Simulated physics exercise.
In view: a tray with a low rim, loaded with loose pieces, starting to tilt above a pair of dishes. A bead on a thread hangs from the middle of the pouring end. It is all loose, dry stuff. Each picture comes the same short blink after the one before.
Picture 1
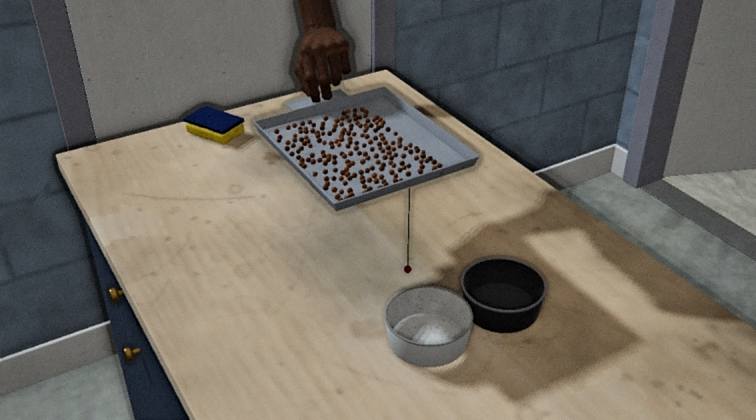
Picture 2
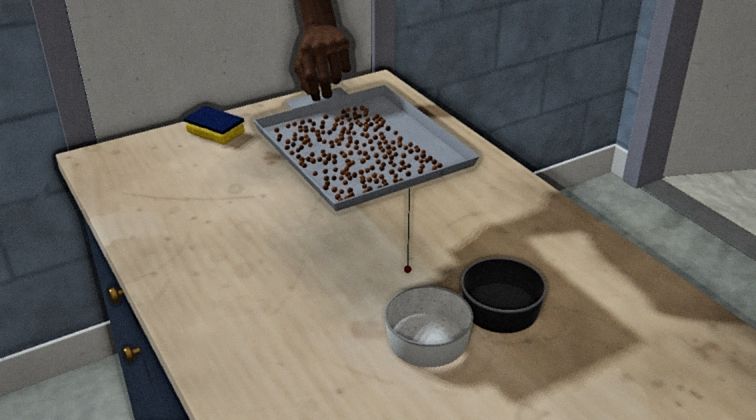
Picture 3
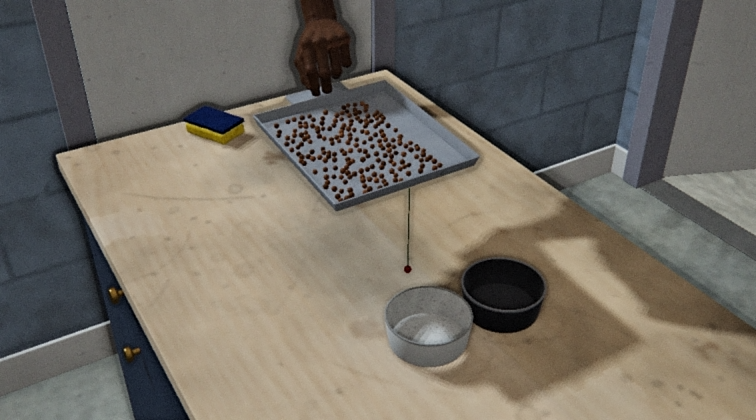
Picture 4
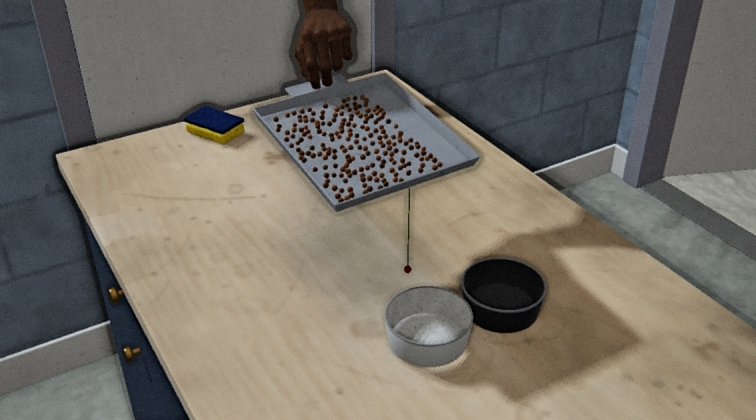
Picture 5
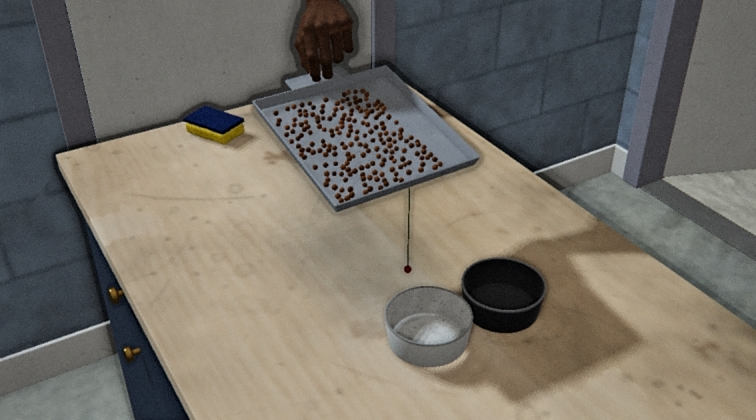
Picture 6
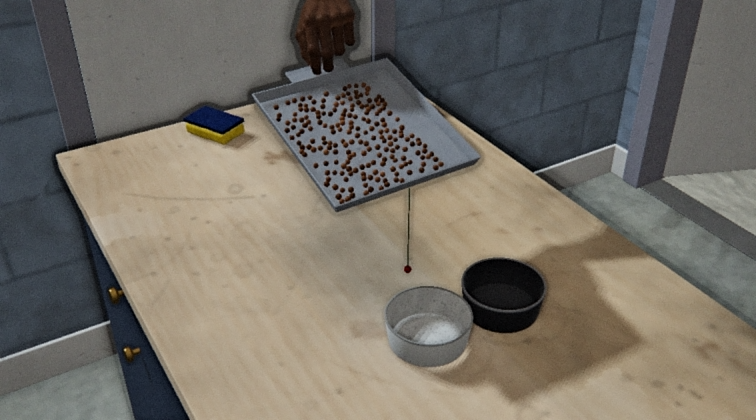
A dark-skinned hand reaches in at the top of a pale wooden table, seen from above at an angle in a room with grey-blue block walls. Below it, a grey tray of small brown balls is raised over the table, with a dark bead hanging on a thread, clear and black dishes below, and a blue-and-yellow sponge at left. The hand rises slightly as the tray's far end lifts, tilting it gently forward.
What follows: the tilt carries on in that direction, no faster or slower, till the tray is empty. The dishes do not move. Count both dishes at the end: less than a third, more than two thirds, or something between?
The two hold between a third and two thirds of the load.
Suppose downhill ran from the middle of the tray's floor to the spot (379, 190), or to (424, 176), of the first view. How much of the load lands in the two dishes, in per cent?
Roughly 20 per cent, and 50 per cent.
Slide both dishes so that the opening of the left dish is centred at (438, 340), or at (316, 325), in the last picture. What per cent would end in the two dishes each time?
About 10 and 60 per cent.
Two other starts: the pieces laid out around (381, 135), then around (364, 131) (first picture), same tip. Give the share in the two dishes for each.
Roughly 70 per cent, and 70 per cent.
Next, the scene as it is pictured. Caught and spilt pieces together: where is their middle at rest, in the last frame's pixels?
Close to (421, 341).
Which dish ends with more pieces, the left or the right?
It is the left dish.
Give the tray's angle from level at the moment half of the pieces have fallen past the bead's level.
Roughly 95°.
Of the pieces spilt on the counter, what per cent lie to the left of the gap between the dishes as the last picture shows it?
Close to 100 per cent.
Soon, tray tipped steeply; nearly all on the tray; a stray few in the left dish; a stray few outside both; a stray few in the air.
A while on, tray tipped right over; about a quarter on the tray; about a quarter in the left dish; a stray few in the right dish; about a quarter outside both; about a third in the air.
Towards the end, tray tipped past a quarter turn; about half in the left dish; a small part in the right dish; about half outside both.
Finally, tray tipped past a quarter turn; about half in the left dish; a small part in the right dish; about half outside both.
